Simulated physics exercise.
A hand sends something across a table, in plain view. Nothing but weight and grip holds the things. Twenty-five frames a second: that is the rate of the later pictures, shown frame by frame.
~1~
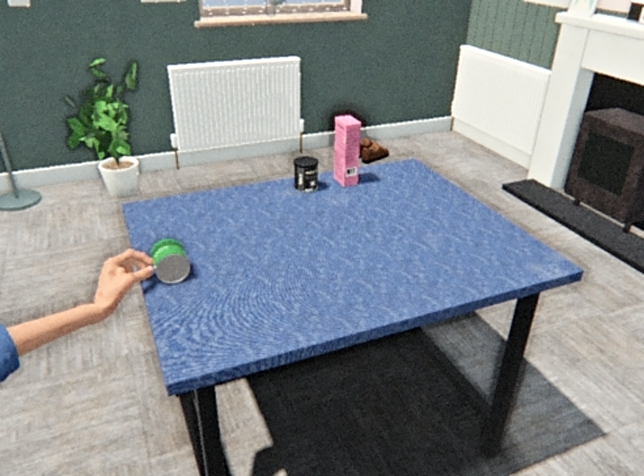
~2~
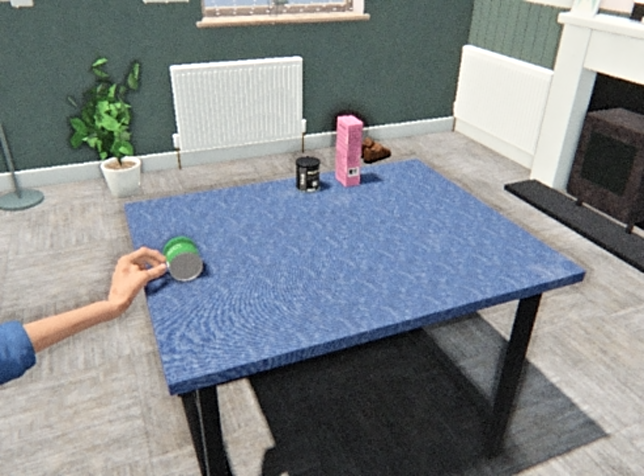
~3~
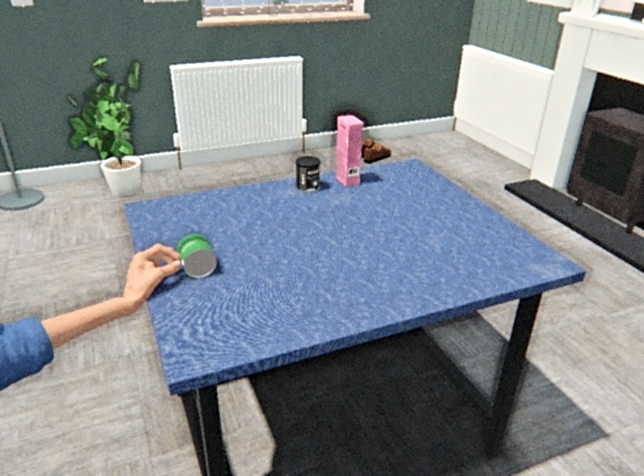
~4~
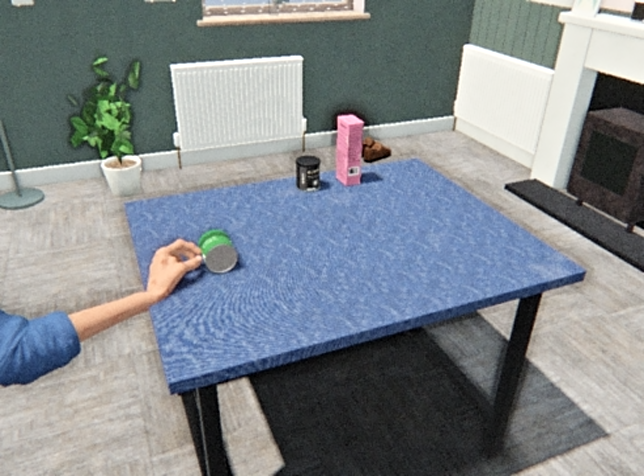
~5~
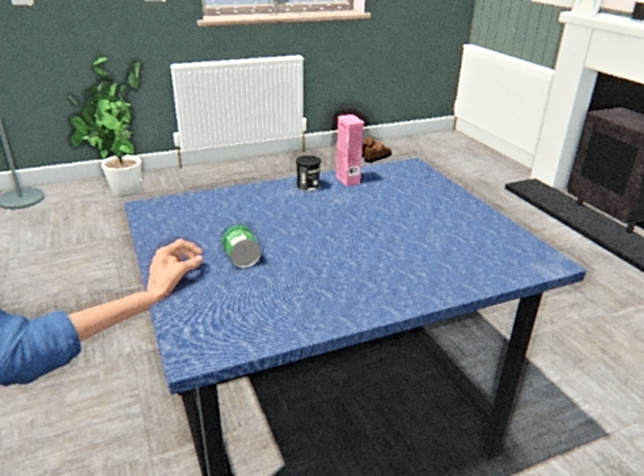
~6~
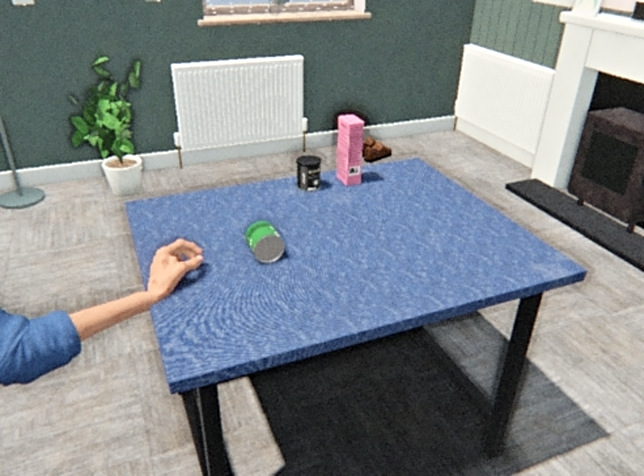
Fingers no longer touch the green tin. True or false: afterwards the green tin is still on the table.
False.
Then, 0.30 s later than the last frame, green tin moved well along near (413, 214).
Then, 0.60 s later than the last frame, green tin now off the table.
Then, 0.90 s later than the last frame, things are still on the move.
When it is over, off the table, green tin.
